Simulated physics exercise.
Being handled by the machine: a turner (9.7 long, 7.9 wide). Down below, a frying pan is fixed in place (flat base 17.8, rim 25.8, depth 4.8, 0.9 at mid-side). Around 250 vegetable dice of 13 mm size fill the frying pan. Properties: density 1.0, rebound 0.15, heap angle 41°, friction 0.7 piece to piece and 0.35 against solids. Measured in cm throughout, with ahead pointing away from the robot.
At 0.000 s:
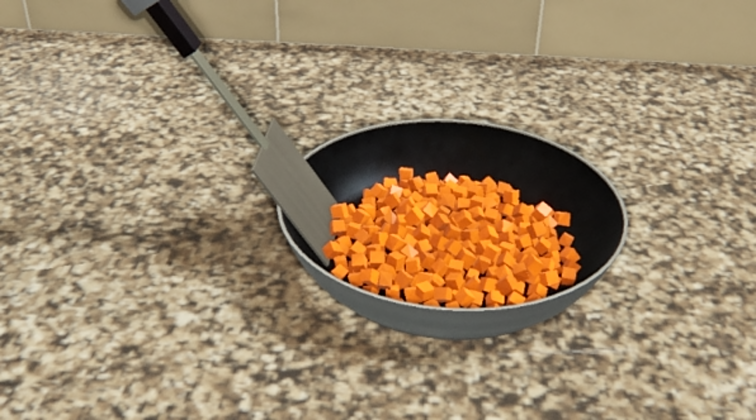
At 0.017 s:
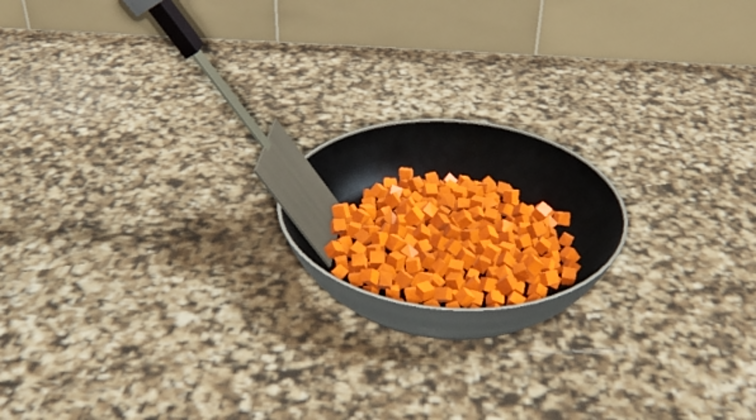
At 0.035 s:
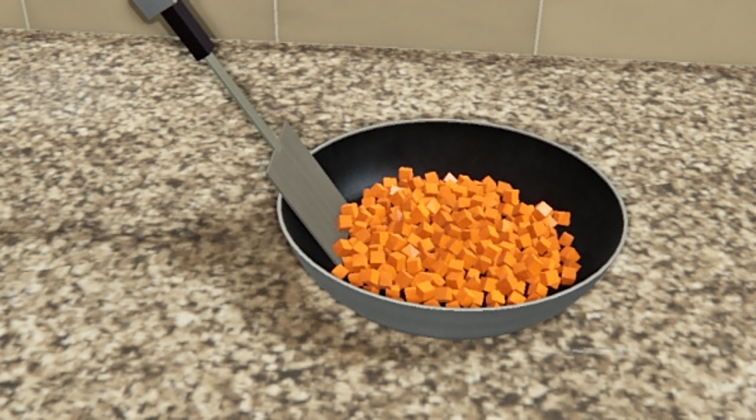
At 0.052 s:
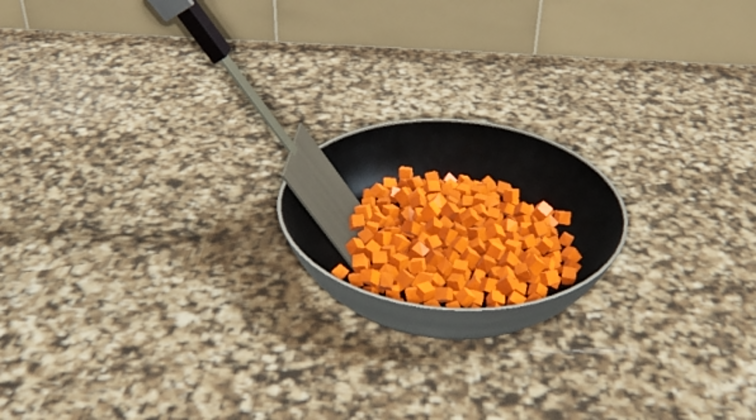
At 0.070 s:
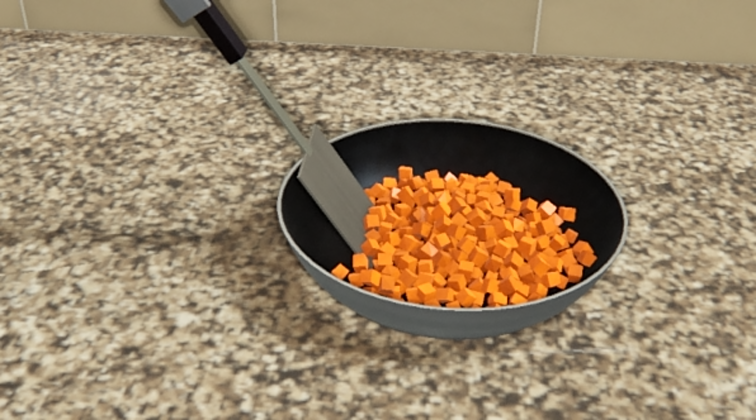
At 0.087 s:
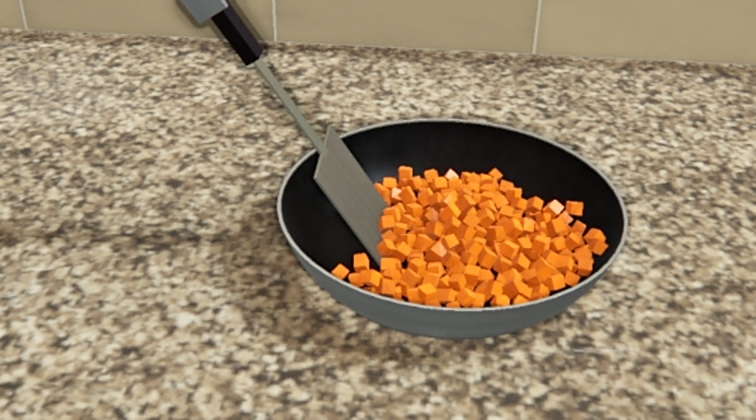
A grey turner with a black handle slants into a dark frying pan heaped with small orange vegetable dice, its blade resting at the pan's left side. The pan sits on a speckled brown-and-beige countertop before a tan tiled wall, seen from slightly above by a still camera. After barely moving at first, the blade slides rightward, pushing the nearby dice and shifting the heap toward the right side.
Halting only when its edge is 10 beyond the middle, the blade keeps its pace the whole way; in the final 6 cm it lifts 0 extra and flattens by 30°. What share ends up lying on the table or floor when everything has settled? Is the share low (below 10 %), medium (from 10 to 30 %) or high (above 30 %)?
The share is medium, from 10 to 30 %.
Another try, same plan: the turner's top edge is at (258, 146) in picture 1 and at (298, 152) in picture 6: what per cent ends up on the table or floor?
Close to 10 in a hundred.
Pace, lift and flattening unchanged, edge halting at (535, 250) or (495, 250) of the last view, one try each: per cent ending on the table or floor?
Close to 5 and close to 0 per cent, respectively.
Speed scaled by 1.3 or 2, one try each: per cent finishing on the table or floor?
Near 15 and near 20 percent respectively.
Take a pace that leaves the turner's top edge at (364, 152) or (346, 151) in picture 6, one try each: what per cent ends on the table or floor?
25 % and 20 %.
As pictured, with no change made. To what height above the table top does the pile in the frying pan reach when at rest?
It reaches around 6.0 cm.
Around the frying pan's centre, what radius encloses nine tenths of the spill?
25 cm.
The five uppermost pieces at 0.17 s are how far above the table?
Roughly 6 cm above the table.
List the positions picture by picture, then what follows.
In the first picture, the turner top edge at (263, 143), sloping 57°; upper third of the load around (440, 237), from x 330 to 570, top at y 175; 246 in the frying pan.
In the second picture, the turner top edge at (265, 144), sloping 57°; upper third of the load around (440, 237), from x 335 to 570, top at y 175.
In the third picture, the turner top edge at (276, 146), sloping 57°; upper third of the load around (435, 235), from x 340 to 570, top at y 175.
In the fourth picture, the turner top edge at (291, 148), sloping 57°; upper third of the load around (443, 233), from x 340 to 570, top at y 175.
In the fifth picture, the turner top edge at (307, 149), sloping 57°; upper third of the load around (456, 230), from x 340 to 585, top at y 175.
In the sixth picture, the turner top edge at (322, 150), sloping 57°; upper third of the load around (470, 232), from x 340 to 595, top at y 175; 246 in the frying pan.
After 0.17 s, sloping 57°, highest piece 6 above the table; 246 in the frying pan.
After 0.24 s, sloping 47°, highest piece 7 above the table; 240 in the frying pan, 6 on the blade or in flight.
After 0.48 s, sloping 27°, highest piece 6 above the table; 201 in the frying pan, 40 on the table or floor, 5 on the blade or in flight.
After 1.53 s, sloping 27°, highest piece 6 above the table; 201 in the frying pan, 45 on the table or floor.
In the end, 201 in the frying pan, 45 on the table or floor. That is 18 % on the table or floor.
